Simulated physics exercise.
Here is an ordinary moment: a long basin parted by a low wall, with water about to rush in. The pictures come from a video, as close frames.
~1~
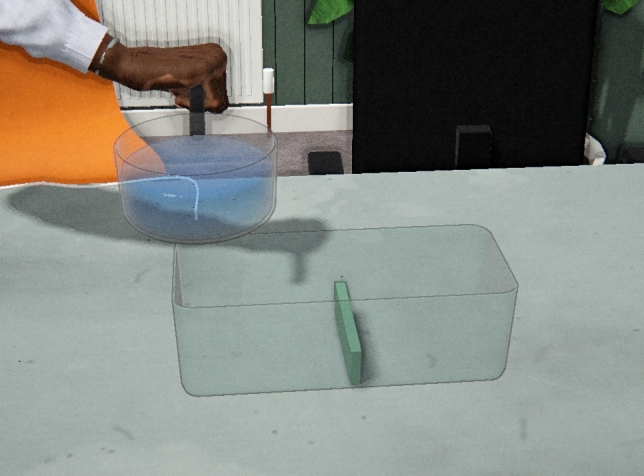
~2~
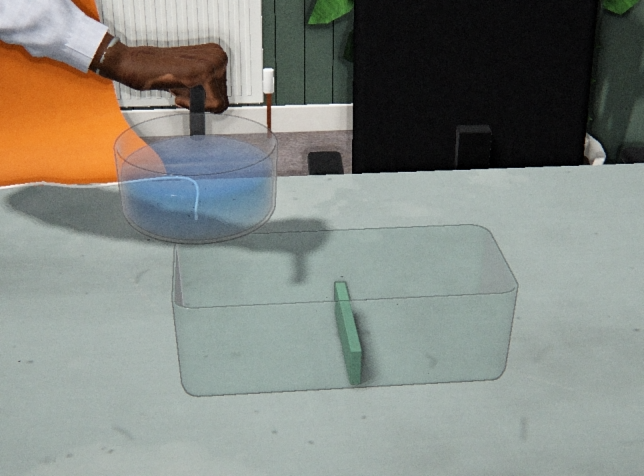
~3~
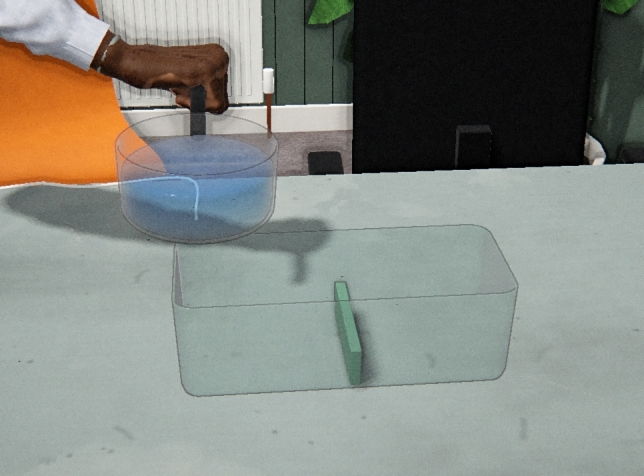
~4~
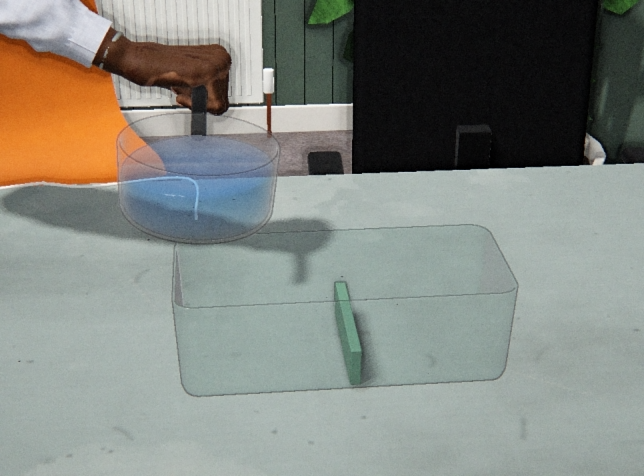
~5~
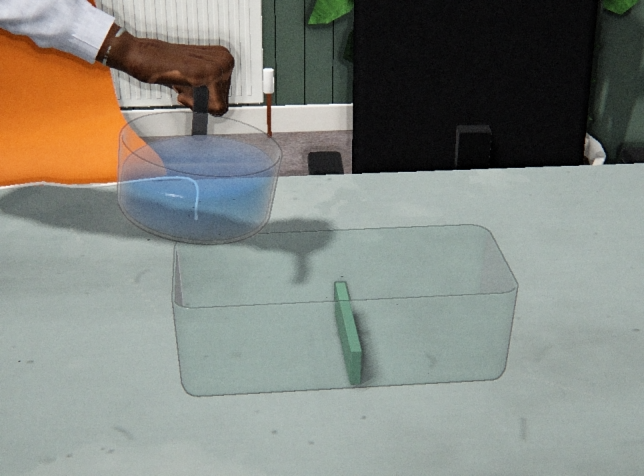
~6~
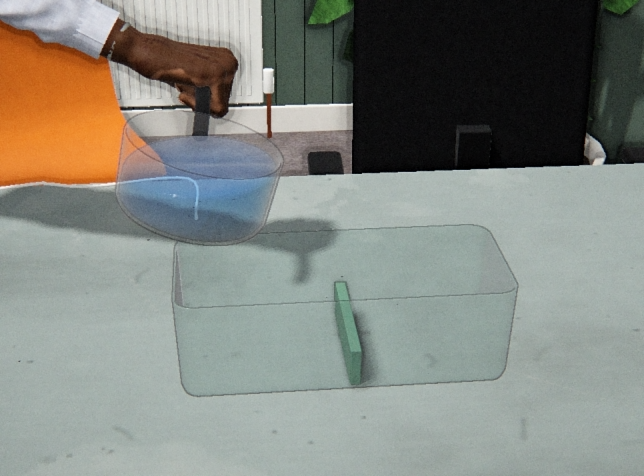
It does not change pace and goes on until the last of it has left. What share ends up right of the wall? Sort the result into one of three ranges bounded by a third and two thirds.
It falls in the bottom range, below a third.
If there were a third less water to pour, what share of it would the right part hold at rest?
I'd put it at some 0 %.
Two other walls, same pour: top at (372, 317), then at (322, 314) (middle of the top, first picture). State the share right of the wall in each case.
My guess is some 5 percent the first time and some 55 percent the second.
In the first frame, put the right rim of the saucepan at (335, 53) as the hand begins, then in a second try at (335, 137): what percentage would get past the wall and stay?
90 and 75 per cent.
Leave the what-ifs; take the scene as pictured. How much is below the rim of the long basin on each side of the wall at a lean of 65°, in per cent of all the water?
Left: 10 %. Right: 0 %.
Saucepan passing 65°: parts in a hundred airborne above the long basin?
Share: Approx. 25 %.
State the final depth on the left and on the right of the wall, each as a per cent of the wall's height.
The left side sits at 70 per cent and the right side at 20.
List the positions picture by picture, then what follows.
In the first picture, tilt 0°; pouring edge (276, 142); surface from (120, 165) to (273, 159); the long basin's rim runs from (174, 273) to (503, 258); the wall's top is at (348, 316).
In the second picture, tilt 1°; pouring edge (276, 142); surface from (120, 164) to (273, 159).
In the third picture, tilt 2°; pouring edge (277, 145); surface from (121, 164) to (273, 160).
In the fourth picture, tilt 5°; pouring edge (279, 148); surface from (121, 163) to (275, 161).
In the fifth picture, tilt 9°; pouring edge (281, 153); surface from (122, 163) to (276, 161).
In the sixth picture, tilt 14°; pouring edge (282, 160); surface from (121, 164) to (278, 161).
A moment on, the saucepan is tipped part way and 60 per cent is still to pour, 11 is left of the wall and 2 right of it.
Next, the saucepan is tipped on its side and 15 per cent is still to pour, 57 is left of the wall and 21 right of it.
Then the saucepan is tipped on its side and 3 per cent is still to pour, 73 is left of the wall and 22 right of it.
Later the saucepan is tipped on its side and 1 per cent is still to pour, 76 is left of the wall and 22 right of it.
In the end 77 per cent lies left of the wall, 22 right of it and 1 outside.
